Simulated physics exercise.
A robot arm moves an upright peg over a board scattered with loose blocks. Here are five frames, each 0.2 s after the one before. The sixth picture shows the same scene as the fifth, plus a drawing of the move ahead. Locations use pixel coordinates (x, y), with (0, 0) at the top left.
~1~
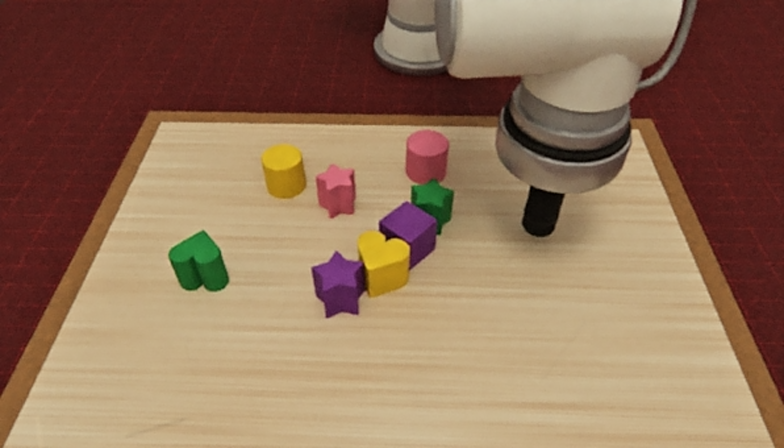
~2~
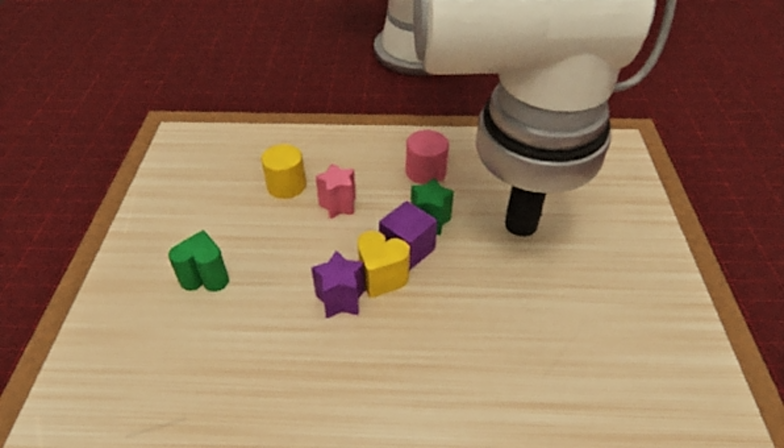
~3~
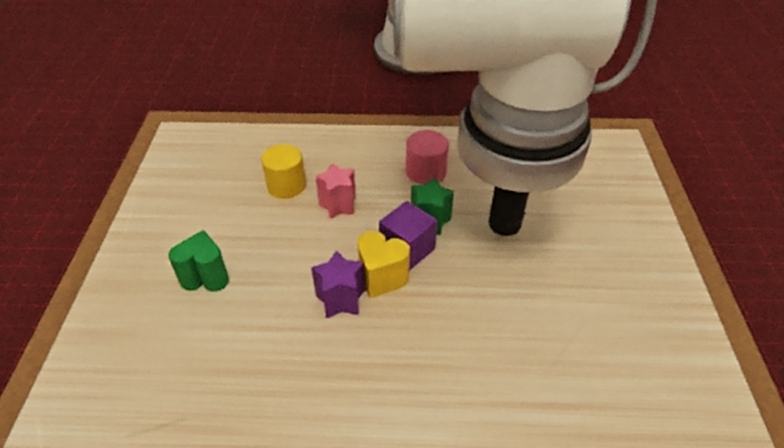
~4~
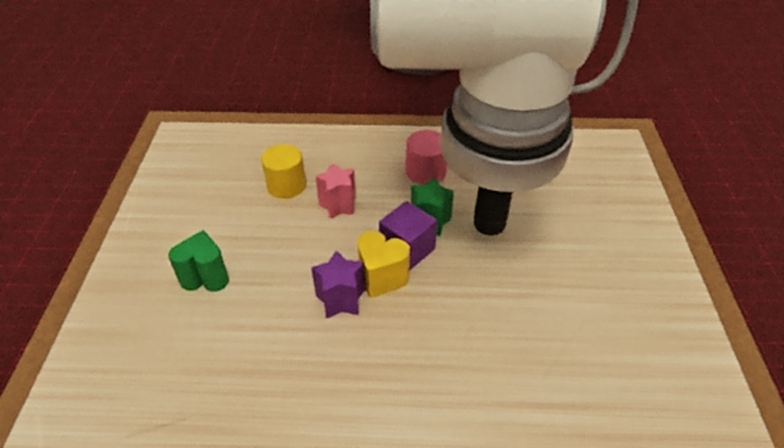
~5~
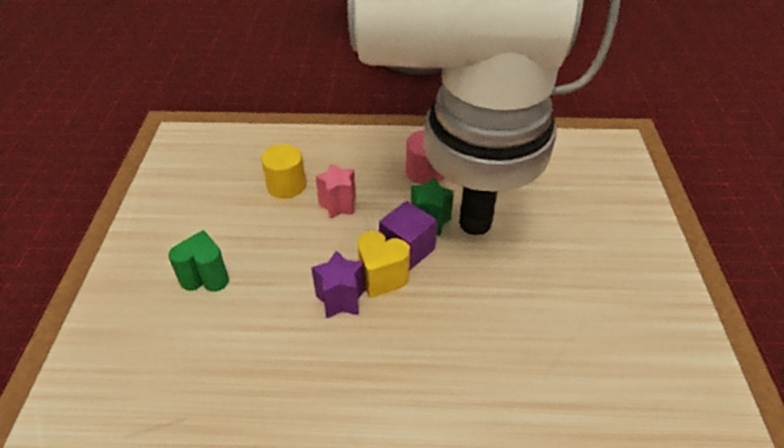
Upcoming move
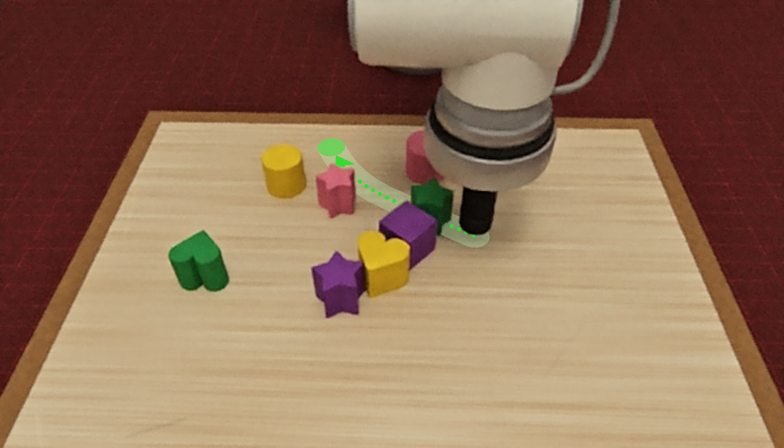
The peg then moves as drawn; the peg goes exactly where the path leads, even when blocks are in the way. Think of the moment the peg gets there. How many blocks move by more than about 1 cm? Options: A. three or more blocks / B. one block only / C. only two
Answer: C.
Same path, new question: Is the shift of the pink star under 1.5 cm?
No - that is not the case.
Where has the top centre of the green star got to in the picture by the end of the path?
It is at (310, 139).
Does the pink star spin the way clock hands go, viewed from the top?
It seems not.
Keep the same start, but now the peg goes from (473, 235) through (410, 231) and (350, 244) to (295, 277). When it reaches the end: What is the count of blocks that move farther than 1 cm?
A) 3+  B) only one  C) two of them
A - 3+.
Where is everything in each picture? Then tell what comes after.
Peg tip (538, 226); block tops, yellow cylinder (282, 156); pink star (336, 176); purple square block (408, 220); green star (432, 192), in the first picture.
Peg (521, 226); blocks unchanged, in the second picture.
Peg (505, 225); blocks unchanged, in the third picture.
Peg (489, 225); blocks unchanged, in the fourth picture.
Peg (475, 224); yellow cylinder (282, 156); pink star (336, 176); purple square block (408, 220); green star (432, 192), in the fifth picture.
Path on the board, from (473, 235) over (413, 209) and (360, 182) to (331, 147).
The first path, step by step. One third of the way, peg (412, 198); green star (383, 173).
Two thirds of the way, peg (359, 170); pink star (316, 173), turned 70° anticlockwise; green star (328, 151), turned 25° anticlockwise.
At the end, peg (330, 136); yellow cylinder (275, 156); pink star (315, 173), turned 75° anticlockwise; purple square block in place; green star (310, 139), turned 70° anticlockwise.
